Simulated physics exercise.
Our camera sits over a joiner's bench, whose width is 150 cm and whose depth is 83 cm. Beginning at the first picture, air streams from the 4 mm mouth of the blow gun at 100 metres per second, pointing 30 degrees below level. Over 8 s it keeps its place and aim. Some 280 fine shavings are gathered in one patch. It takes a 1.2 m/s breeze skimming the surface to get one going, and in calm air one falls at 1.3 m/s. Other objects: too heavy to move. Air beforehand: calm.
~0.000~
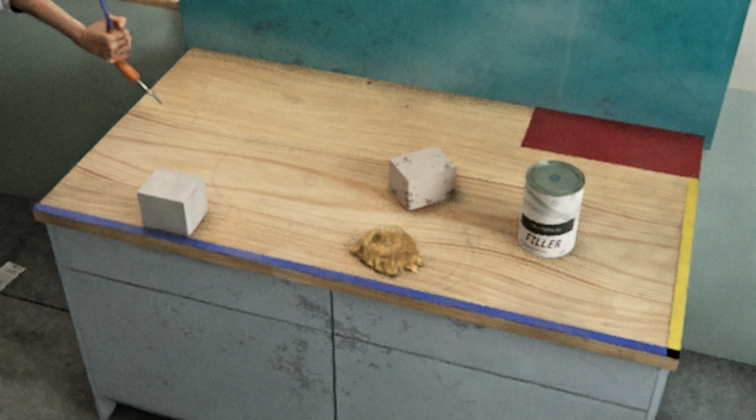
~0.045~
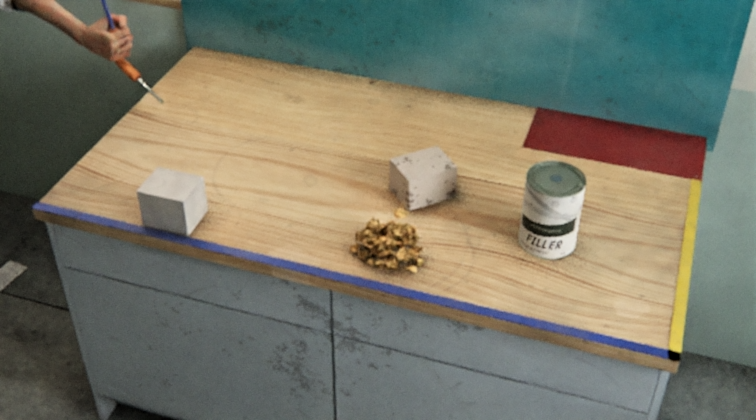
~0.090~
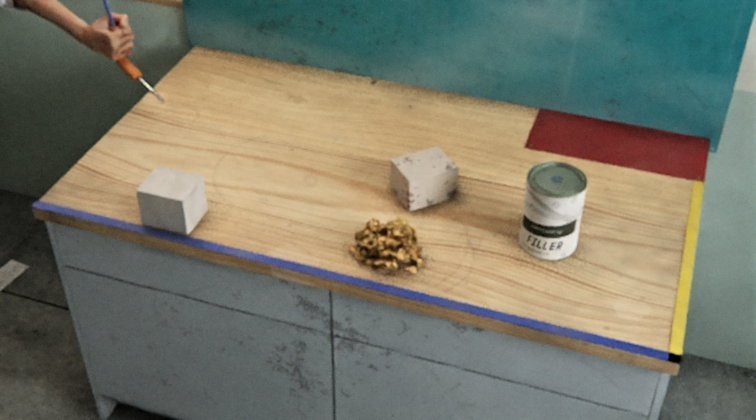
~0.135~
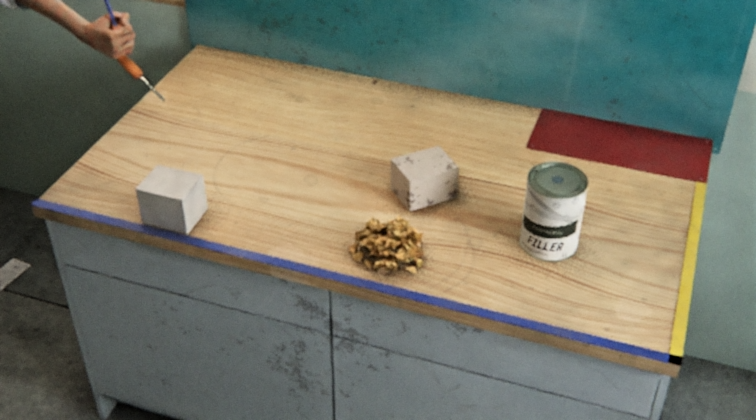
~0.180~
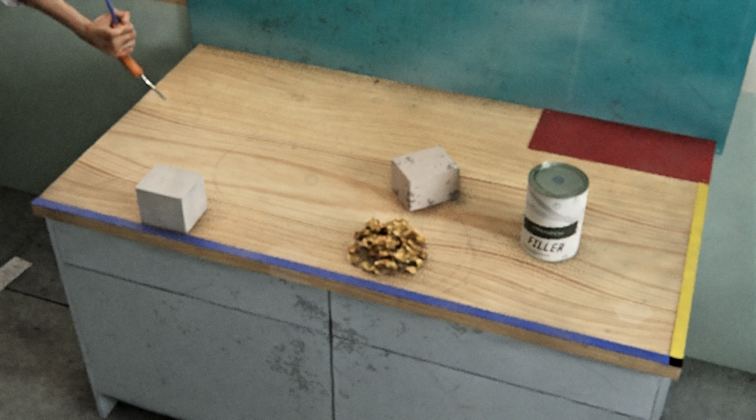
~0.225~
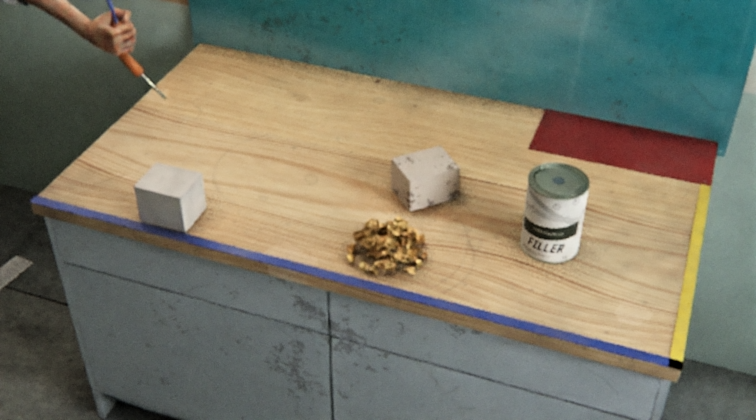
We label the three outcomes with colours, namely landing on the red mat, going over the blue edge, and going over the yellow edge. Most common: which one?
I would go with blue.
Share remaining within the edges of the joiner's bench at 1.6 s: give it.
Close to 15 in a hundred are still there at that time.
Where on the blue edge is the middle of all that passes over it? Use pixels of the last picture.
About (467, 315).
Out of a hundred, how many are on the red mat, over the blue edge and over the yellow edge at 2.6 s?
Shares come out near 0 % for red, 80 % for blue and 15 % for yellow.
After 1.6 s the count stands so, 76 % are over the blue edge, 0 % on the red mat and 10 % over the yellow edge.
After 2.6 s the count stands so, 78 % are over the blue edge, 0 % on the red mat and 16 % over the yellow edge.
After 4.4 s the count stands so, 79 % are over the blue edge, 0 % on the red mat and 18 % over the yellow edge.
After 8.0 s, at the end, 80 % are over the blue edge, 0 % on the red mat and 19 % over the yellow edge.
